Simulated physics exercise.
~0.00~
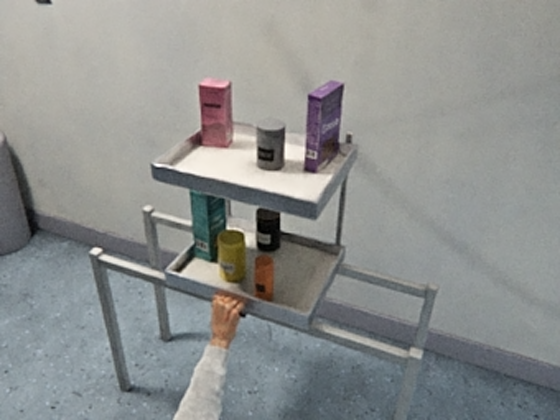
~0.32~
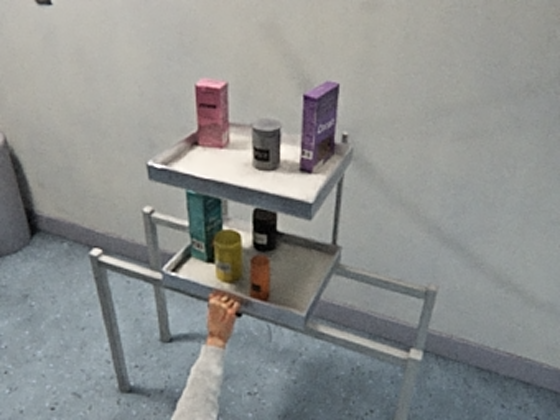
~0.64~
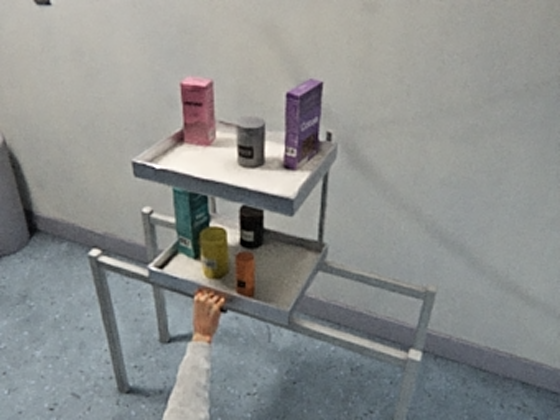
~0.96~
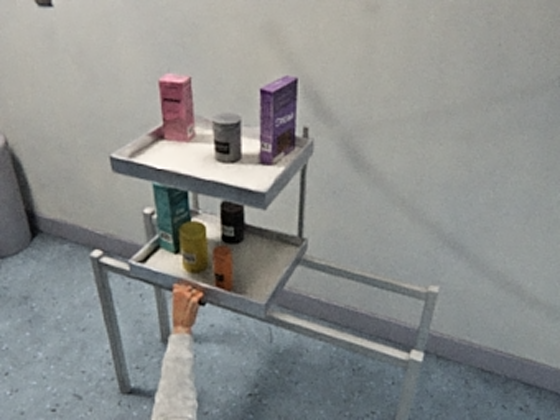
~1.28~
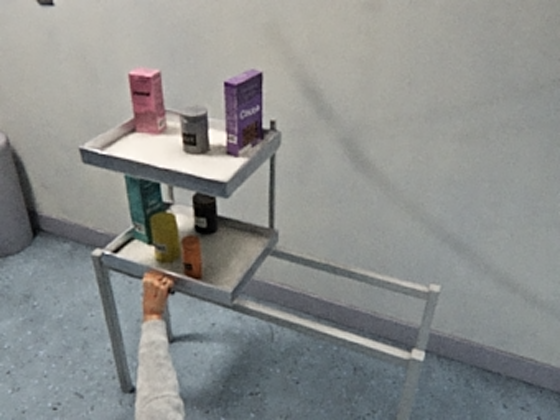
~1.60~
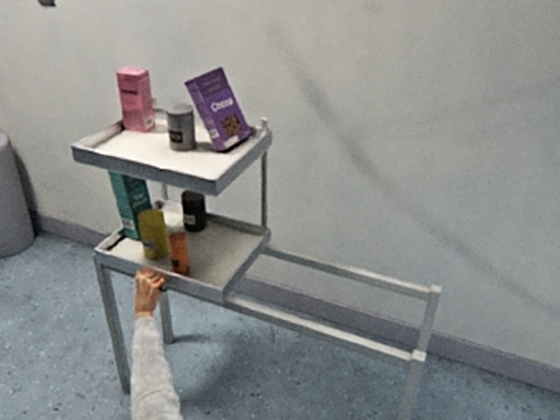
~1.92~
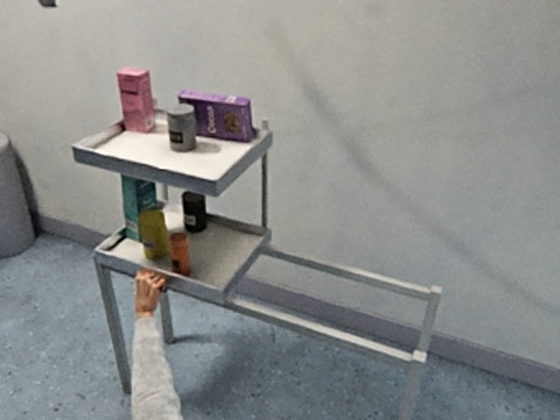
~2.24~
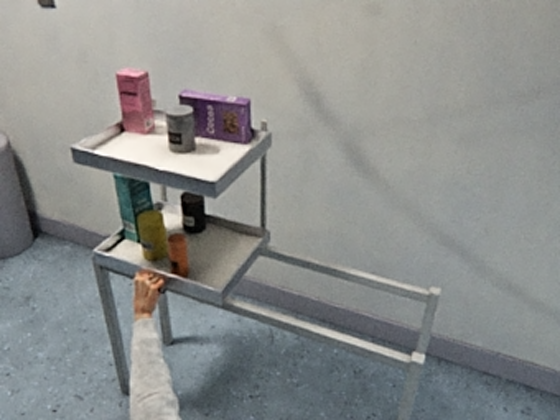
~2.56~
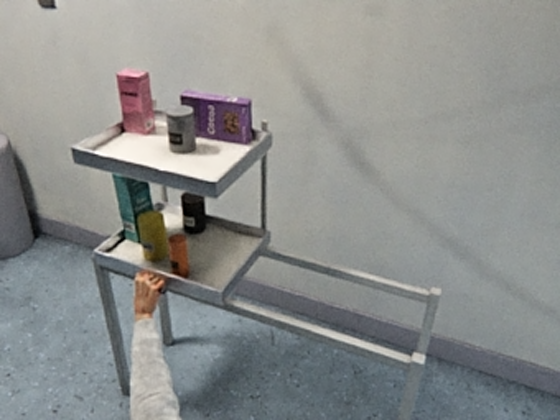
Hand sliding a two-level tray of cartons and jars left along rails until it stops, the purple packet toppling onto its side.
